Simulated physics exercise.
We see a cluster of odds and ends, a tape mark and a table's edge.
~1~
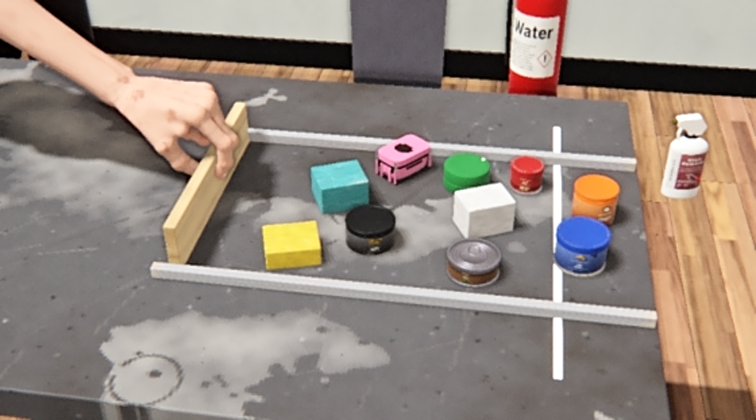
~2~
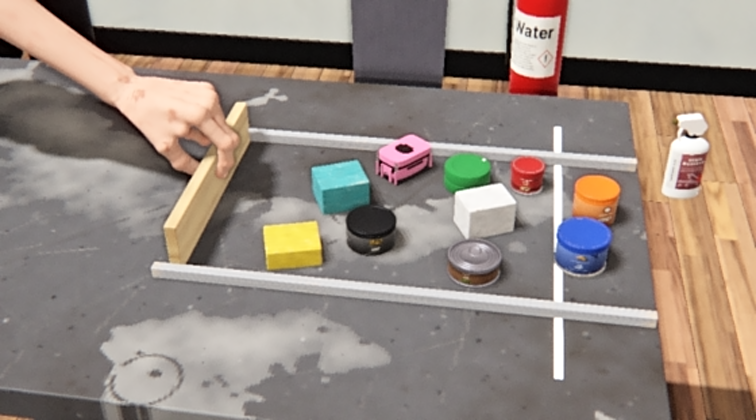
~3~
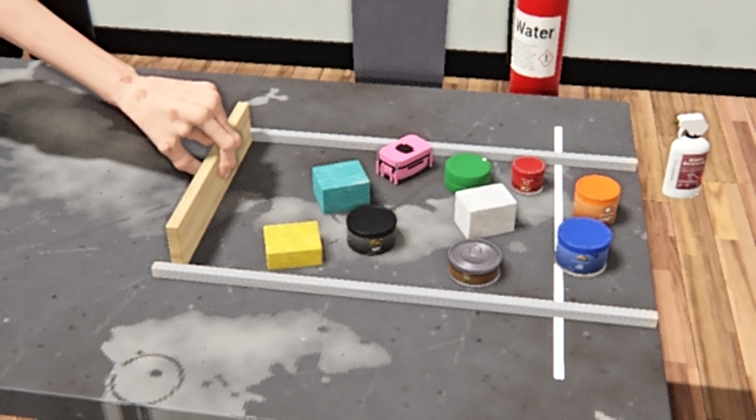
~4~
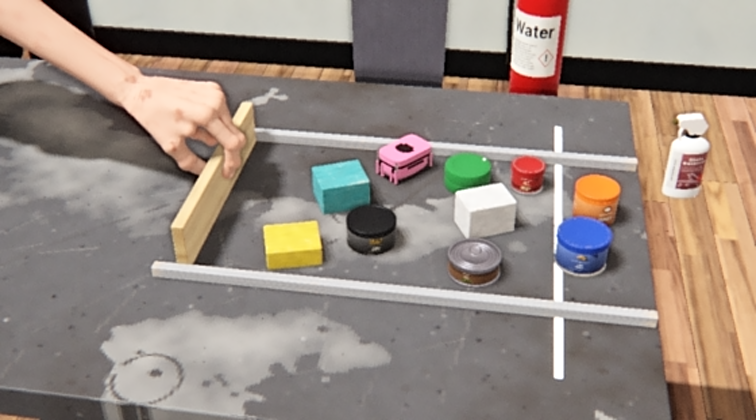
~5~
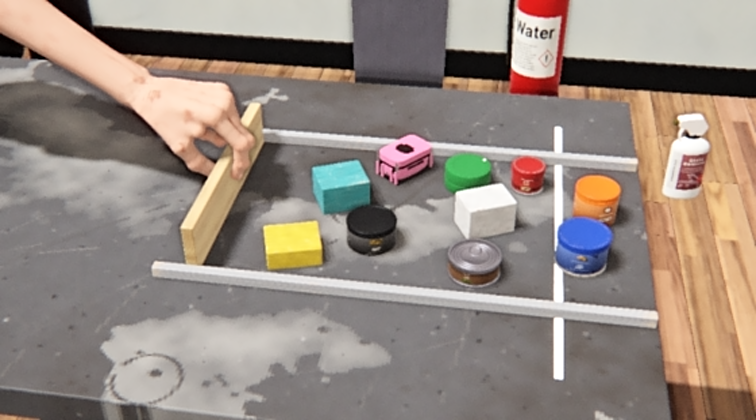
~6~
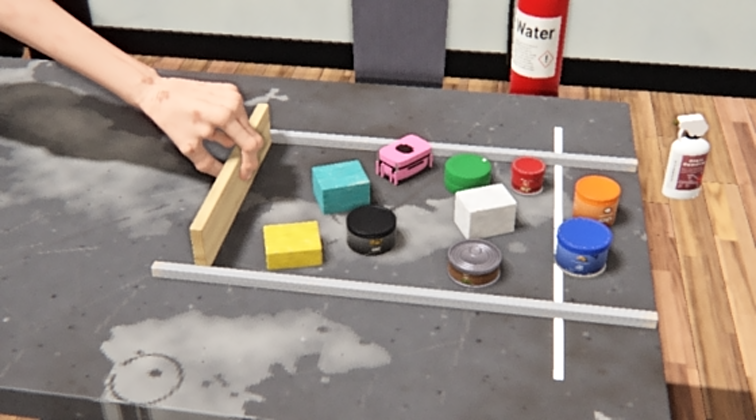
A hand sliding a wooden board slowly rightward between two rails, while the blocks, tubs and pink object ahead stay still.
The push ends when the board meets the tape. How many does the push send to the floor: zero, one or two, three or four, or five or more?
Here the number that fall off is one or two.
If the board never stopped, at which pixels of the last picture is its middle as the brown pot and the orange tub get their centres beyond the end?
About (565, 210), and (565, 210) for the other.
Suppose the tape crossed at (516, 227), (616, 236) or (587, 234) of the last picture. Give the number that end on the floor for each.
In that order 0, 6 and 5.
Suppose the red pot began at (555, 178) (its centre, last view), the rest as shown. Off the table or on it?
From there it goes over.
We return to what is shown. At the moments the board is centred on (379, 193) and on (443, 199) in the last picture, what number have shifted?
4 and 8.
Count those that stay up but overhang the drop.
Overhanging: 4.
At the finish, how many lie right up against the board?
4 of them.
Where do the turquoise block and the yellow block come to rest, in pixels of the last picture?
The turquoise block at (585, 215), the yellow block at (587, 281).
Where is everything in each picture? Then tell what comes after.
Orange tub (595, 202); blue tin (581, 247); red pot (527, 176); board (211, 179); tape (557, 230), in the first picture.
Blue tin (582, 247); board (212, 179), in the second picture.
Red pot (528, 176); turquoise block (341, 187), in the third picture.
Orange tub (596, 202); white block (485, 212), in the fourth picture.
Blue tin (582, 247); yellow block (293, 245), in the fifth picture.
Orange tub (596, 203); blue tin (582, 248); red pot (528, 177); board (235, 181); tape (558, 231), in the sixth picture.
Soon after, none off yet; orange tub at rest near (596, 203); blue tin at rest near (582, 248); red pot at rest near (528, 177).
After that, none off yet; orange tub at rest near (602, 200); blue tin at rest near (593, 249); red pot displaced well along near (608, 182).
In the end, the number that fall off is one or two; gone, red pot.
